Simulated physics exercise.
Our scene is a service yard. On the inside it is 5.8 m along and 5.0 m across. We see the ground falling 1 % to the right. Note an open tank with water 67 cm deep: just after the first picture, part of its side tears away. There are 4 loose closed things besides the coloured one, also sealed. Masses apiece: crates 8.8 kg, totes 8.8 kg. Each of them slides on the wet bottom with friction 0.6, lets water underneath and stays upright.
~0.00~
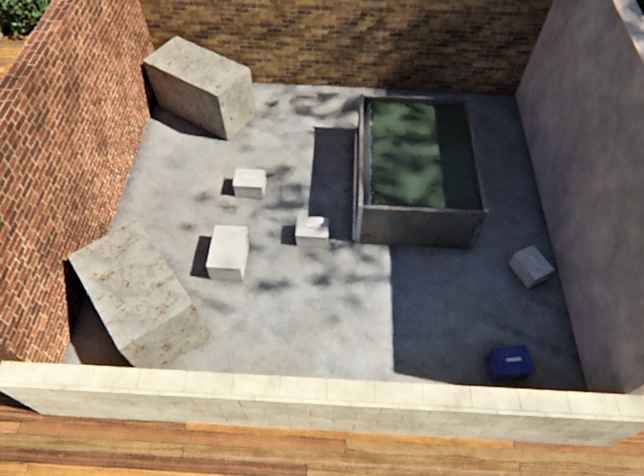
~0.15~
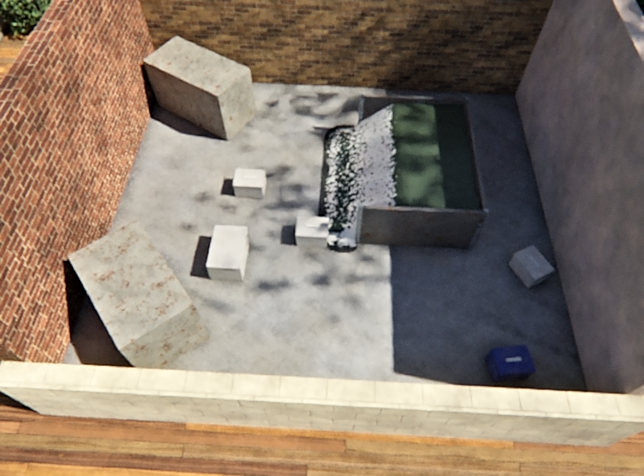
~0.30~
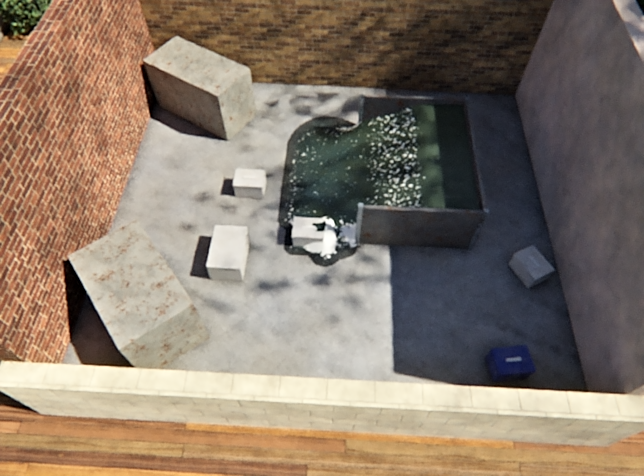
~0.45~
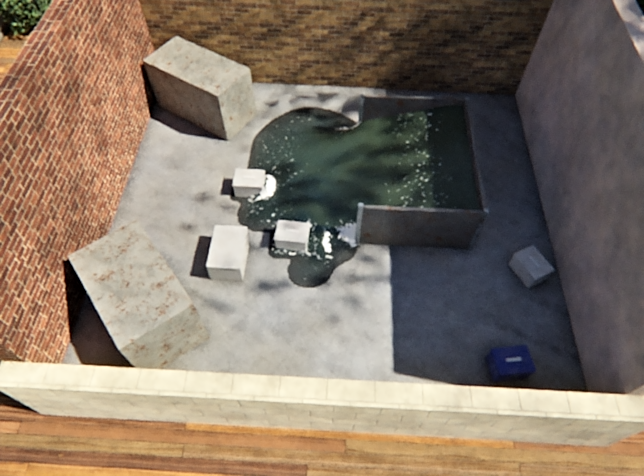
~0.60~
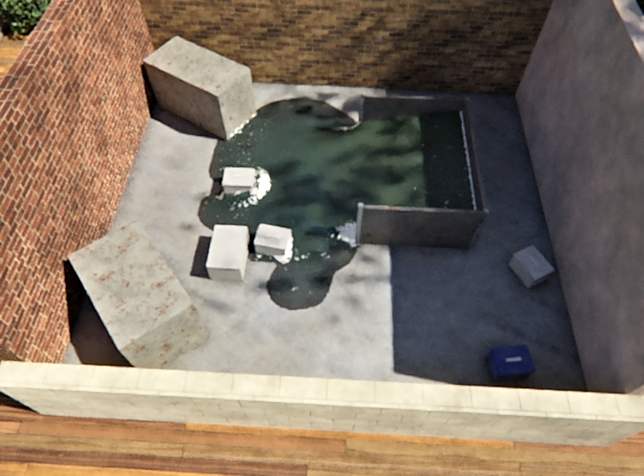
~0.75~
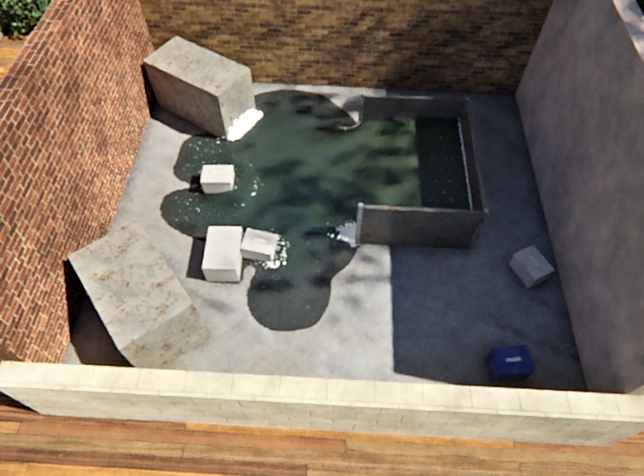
Dark green water pours out of an open grey tank in a walled yard of brick and pale concrete, seen from high above by a still camera. Four small whitish boxes and two large mottled blocks stand on the grey floor, with a blue tote at lower right. The tank's left side gives way, foaming water spreads leftward around the boxes, and three of them shift while the tote stays put.
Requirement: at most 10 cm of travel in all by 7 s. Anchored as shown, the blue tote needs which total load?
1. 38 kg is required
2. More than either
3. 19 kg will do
Option 1: 38 kg is required.
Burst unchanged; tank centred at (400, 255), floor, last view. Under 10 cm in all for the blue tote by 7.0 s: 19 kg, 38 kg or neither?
Then, in short, the light one works.
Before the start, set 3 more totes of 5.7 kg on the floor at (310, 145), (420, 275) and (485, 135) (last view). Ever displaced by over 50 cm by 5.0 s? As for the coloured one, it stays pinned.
In the given order, I'd say greater, smaller, smaller.
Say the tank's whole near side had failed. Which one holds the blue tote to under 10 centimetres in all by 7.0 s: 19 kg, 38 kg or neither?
In that case no choice suffices.
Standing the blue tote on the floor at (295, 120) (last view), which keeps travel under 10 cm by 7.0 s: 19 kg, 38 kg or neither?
Short version: The heftier mass only.
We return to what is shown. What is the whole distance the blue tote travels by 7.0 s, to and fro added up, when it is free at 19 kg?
Adding it all up, something like 20 cm.
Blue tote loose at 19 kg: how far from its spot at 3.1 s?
Close to 0 centimetres.
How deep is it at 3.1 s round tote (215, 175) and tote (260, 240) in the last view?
Around 17 cm and 5 cm.
After 1.4 s the blue tote would be 0 cm from its start with 19 kg and 0 cm from its start with 38 kg; 0 cm of water round it then.
After 3.1 s the blue tote would be 0 cm from its start with 19 kg and 0 cm from its start with 38 kg; 0 cm of water round it then.
After 4.9 s the blue tote would be 0 cm from its start with 19 kg and 0 cm from its start with 38 kg; 3 cm of water round it then.
After 7.0 s the blue tote would be 21 cm from its start with 19 kg and 1 cm from its start with 38 kg; 8 cm of water round it then.
